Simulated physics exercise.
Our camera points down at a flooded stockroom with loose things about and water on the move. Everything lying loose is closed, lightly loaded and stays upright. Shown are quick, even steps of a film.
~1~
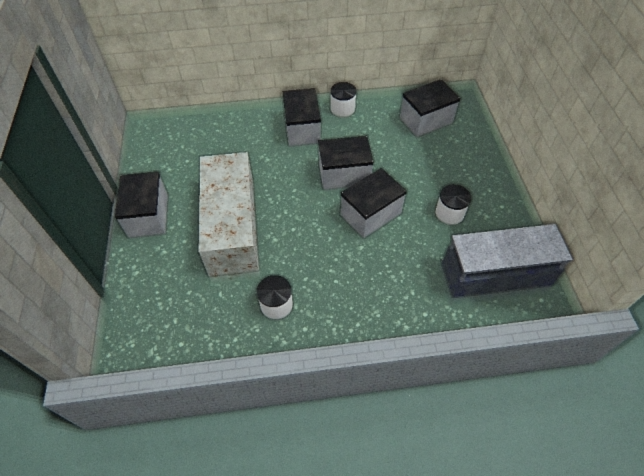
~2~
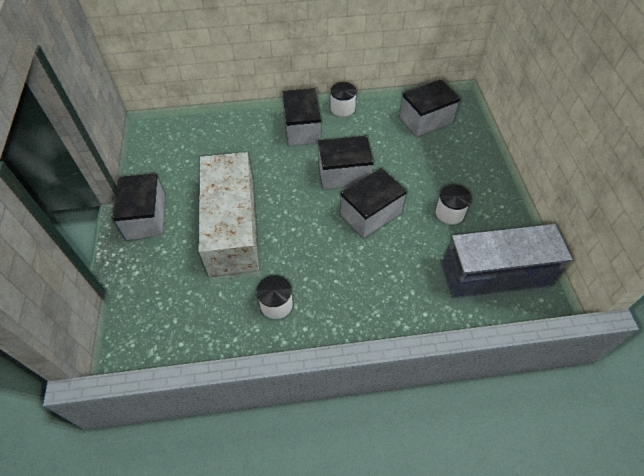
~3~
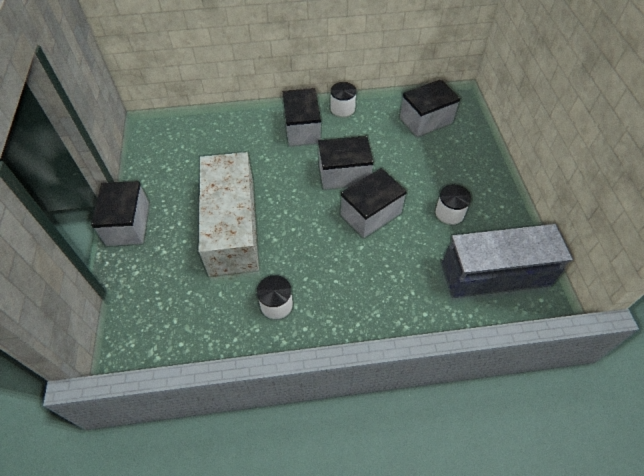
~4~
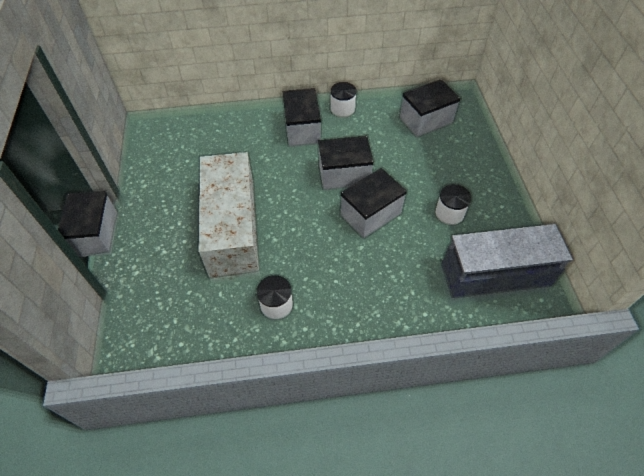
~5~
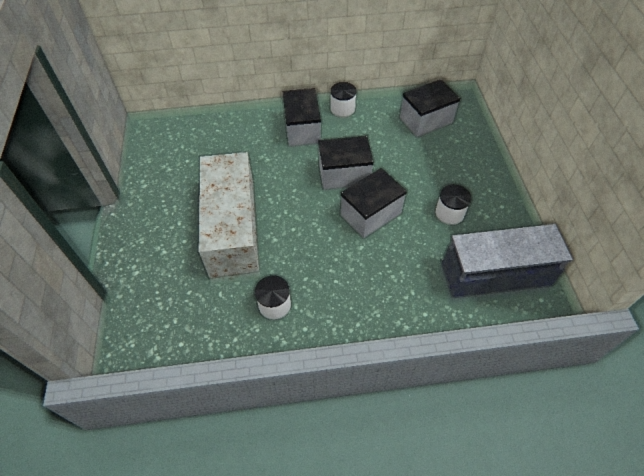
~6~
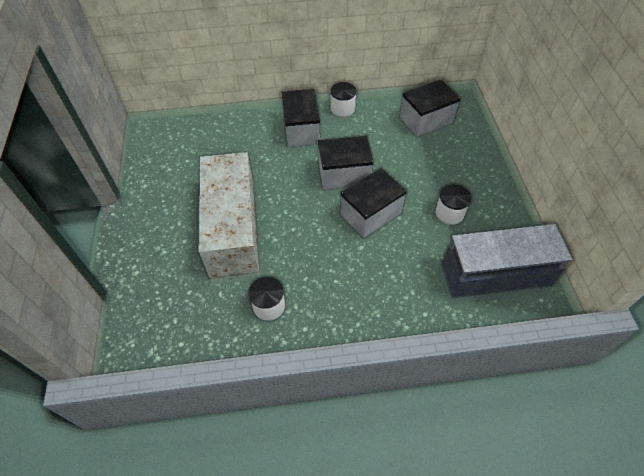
In the video, a doorway on the left opens in a flooded stockroom, and a dark-topped grey box drifts left through it and out of sight; then a lidded pail near the front shifts slightly left.
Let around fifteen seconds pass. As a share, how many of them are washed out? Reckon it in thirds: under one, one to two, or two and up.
One to two thirds.
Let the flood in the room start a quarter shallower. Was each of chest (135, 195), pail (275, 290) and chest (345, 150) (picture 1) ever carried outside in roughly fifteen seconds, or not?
Ordered answer: Flushed away; flushed away; retained.
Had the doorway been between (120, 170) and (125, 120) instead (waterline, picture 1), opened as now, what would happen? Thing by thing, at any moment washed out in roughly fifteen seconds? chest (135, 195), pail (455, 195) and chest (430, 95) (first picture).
Per object, as asked: Flushed / not flushed / not flushed.
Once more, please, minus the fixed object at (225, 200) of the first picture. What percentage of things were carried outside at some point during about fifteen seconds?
Close to 20 percent of them.
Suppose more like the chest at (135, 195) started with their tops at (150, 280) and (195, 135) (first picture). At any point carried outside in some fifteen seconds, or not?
In order: Leaves, then leaves.
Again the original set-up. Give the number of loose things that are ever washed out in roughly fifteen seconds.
Exactly 3.
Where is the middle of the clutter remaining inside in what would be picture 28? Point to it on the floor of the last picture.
Roughly at (299, 179).
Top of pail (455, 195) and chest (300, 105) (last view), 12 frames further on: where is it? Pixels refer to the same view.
First top about at (420, 207); second top about at (203, 116).
A moment on, 1 of 8 are out; 7 afloat.
Next, 2 of 8 are out; 6 afloat.
Later, 2 of 8 are out; 6 afloat.
In the end, 3 of 8 are out; 5 afloat.
